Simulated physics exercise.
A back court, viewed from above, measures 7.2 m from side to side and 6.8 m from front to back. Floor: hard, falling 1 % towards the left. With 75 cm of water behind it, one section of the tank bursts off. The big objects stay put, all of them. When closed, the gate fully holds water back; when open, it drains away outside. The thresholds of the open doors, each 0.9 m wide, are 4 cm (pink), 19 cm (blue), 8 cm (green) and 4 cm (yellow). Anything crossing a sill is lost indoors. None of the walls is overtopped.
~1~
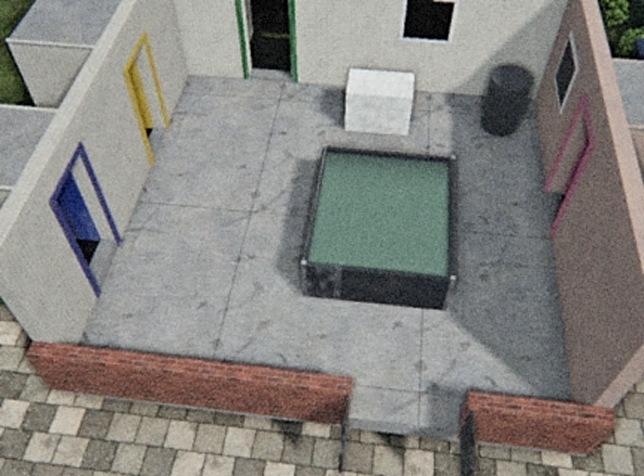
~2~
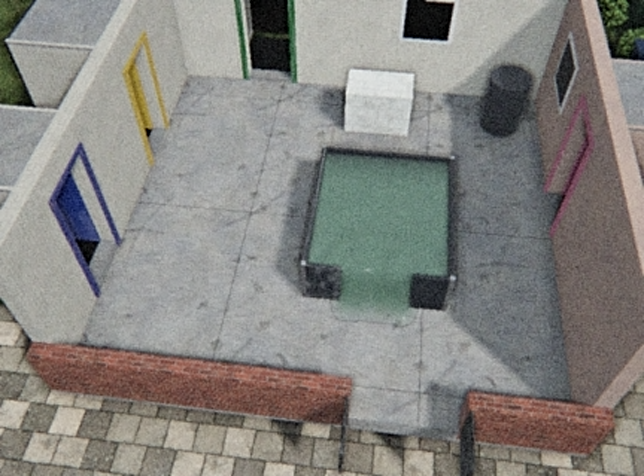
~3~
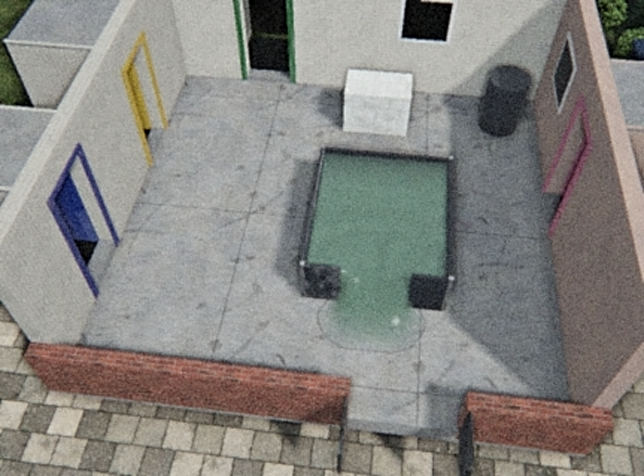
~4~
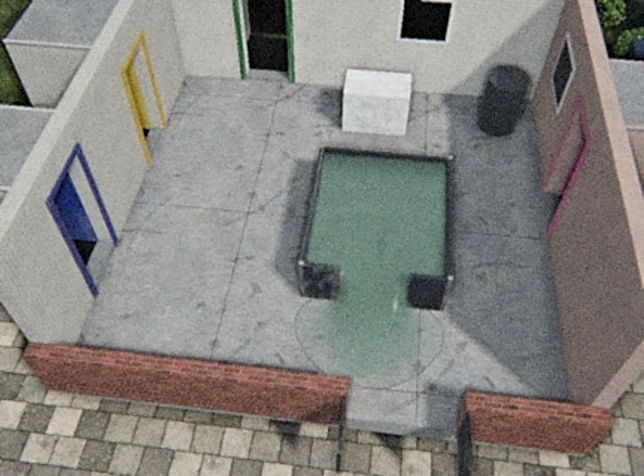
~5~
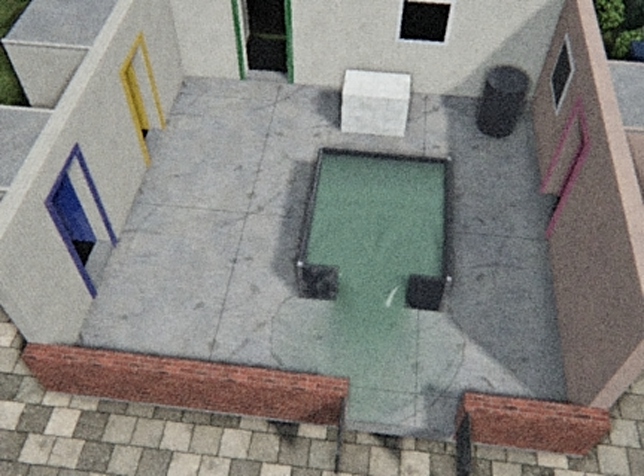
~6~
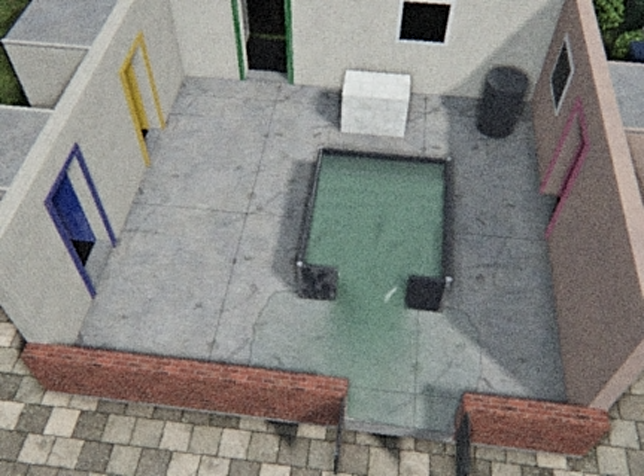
Green water poured out through a gap in the front of a dark tank in a walled courtyard, spreading across the grey floor toward the opening in the low brick wall.
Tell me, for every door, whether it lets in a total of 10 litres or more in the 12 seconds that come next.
For every door: The pink door does not; the blue door does not; the green door does not; the yellow door does not.
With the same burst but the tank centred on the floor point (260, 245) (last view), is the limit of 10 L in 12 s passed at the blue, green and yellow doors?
Lab note: Vs limit, blue door limit held; green door limit broken; yellow door limit broken.
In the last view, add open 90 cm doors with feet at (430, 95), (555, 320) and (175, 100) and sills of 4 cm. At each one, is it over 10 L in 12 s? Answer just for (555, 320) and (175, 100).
Per doorway, in order: Insufficient / sufficient.
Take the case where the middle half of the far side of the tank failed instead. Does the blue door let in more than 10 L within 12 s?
Note: Blue door, short of the mark.
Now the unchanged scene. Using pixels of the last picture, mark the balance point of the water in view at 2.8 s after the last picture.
Around (333, 275) in the last picture.
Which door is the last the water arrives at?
The answer is the green door.
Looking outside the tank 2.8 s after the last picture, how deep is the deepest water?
I'd put it at close to 24 cm.
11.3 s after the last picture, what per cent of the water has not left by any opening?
Roughly 52 percent.
Then, 0.7 s after the last picture water covers 15 % of the floor and is deepest (42 cm) near (337, 401); pink door not reached, blue door not reached, green door not reached, yellow door not reached.
Then, 1.5 s after the last picture water covers 20 % of the floor and is deepest (38 cm) near (325, 400); pink door not reached, blue door not reached, green door not reached, yellow door not reached.
Then, 2.8 s after the last picture water covers 40 % of the floor and is deepest (24 cm) near (76, 371); pink door not reached, blue door 16 cm at the sill, 0 L in, green door not reached, yellow door not reached.
Then, 6.3 s after the last picture water covers 70 % of the floor and is deepest (15 cm) near (339, 389); pink door 1 cm at the sill, 0 L in, blue door 10 cm at the sill, 0 L in, green door 8 cm at the sill, 0 L in, yellow door 5 cm at the sill, 0 L in.
Then, 11.3 s after the last picture water covers 90 % of the floor and is deepest (8 cm) near (162, 133); pink door 1 cm at the sill, 0 L in, blue door 6 cm at the sill, 0 L in, green door 6 cm at the sill, 0 L in, yellow door 5 cm at the sill, 1 L in.
